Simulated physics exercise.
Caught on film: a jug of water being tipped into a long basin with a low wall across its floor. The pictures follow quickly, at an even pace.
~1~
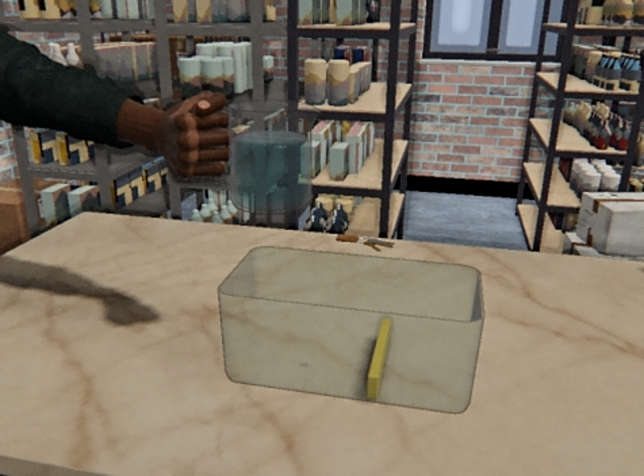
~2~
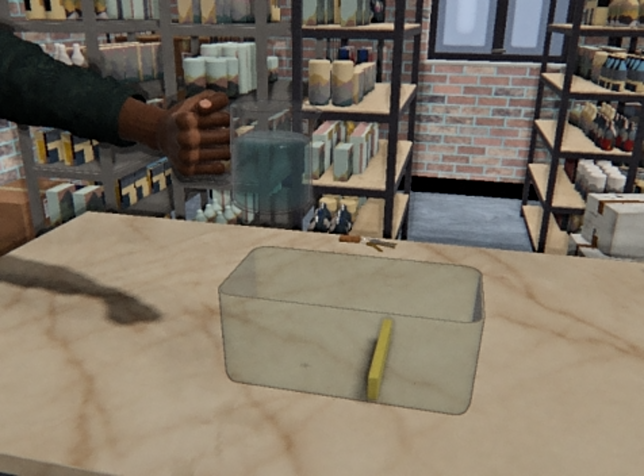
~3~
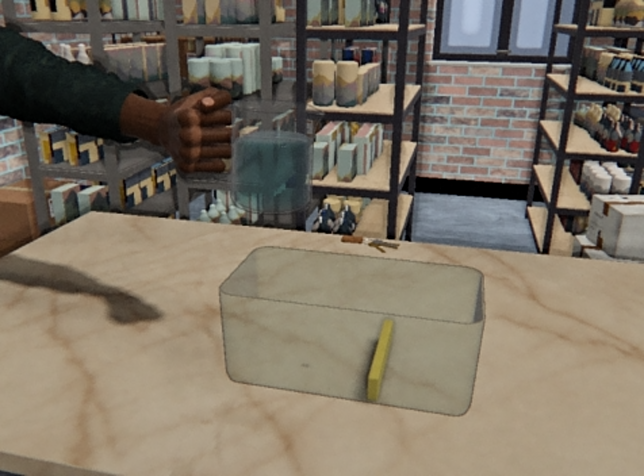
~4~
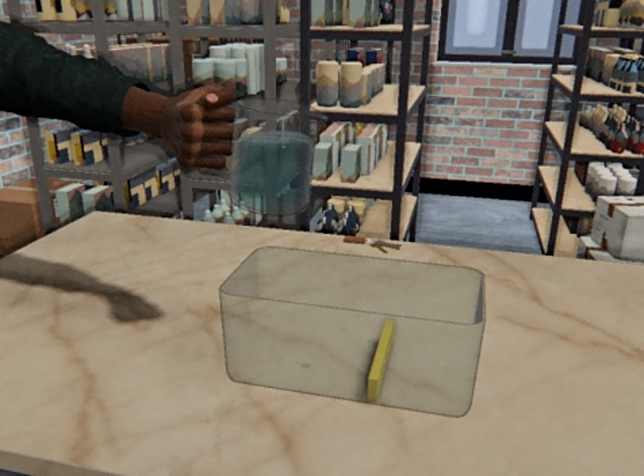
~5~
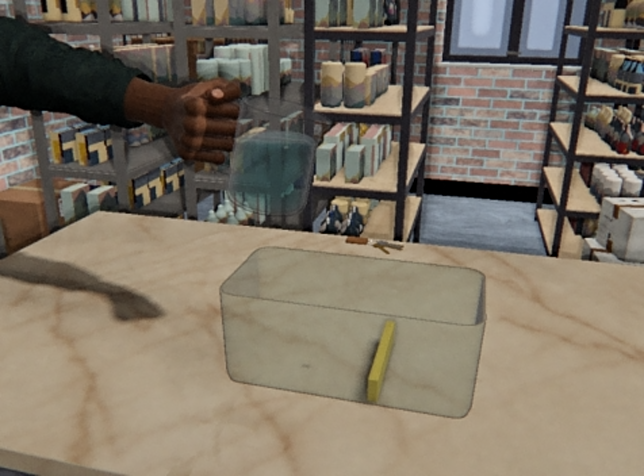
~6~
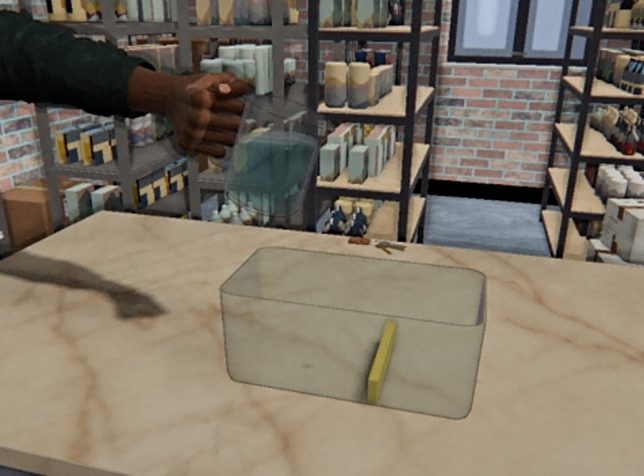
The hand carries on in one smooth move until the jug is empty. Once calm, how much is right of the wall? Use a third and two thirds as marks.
In the end between a third and two thirds is right of the wall.
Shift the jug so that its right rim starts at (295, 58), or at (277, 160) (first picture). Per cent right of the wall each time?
First some 15, then 10 per cent.
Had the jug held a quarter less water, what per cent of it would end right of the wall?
About 25 per cent.
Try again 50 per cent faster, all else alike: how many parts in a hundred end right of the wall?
It comes to 40 per cent or so.
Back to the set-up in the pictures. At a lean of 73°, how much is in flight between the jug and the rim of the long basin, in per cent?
It comes to 10 per cent or so.
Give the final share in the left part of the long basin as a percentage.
About 50 per cent.
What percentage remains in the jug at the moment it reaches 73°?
It comes to 85 per cent or so.
A moment on, the jug is tipped part way and 87 per cent is still to pour, 1 is left of the wall and 0 right of it.
Next, the jug is tipped right over and 31 per cent is still to pour, 16 is left of the wall and 28 right of it.
Then the jug is tipped right over and 4 per cent is still to pour, 46 is left of the wall and 46 right of it.
Later the jug is tipped right over and 0 per cent is still to pour, 52 is left of the wall and 47 right of it.
At rest 52 per cent lies left of the wall, 47 right of it and 1 outside.
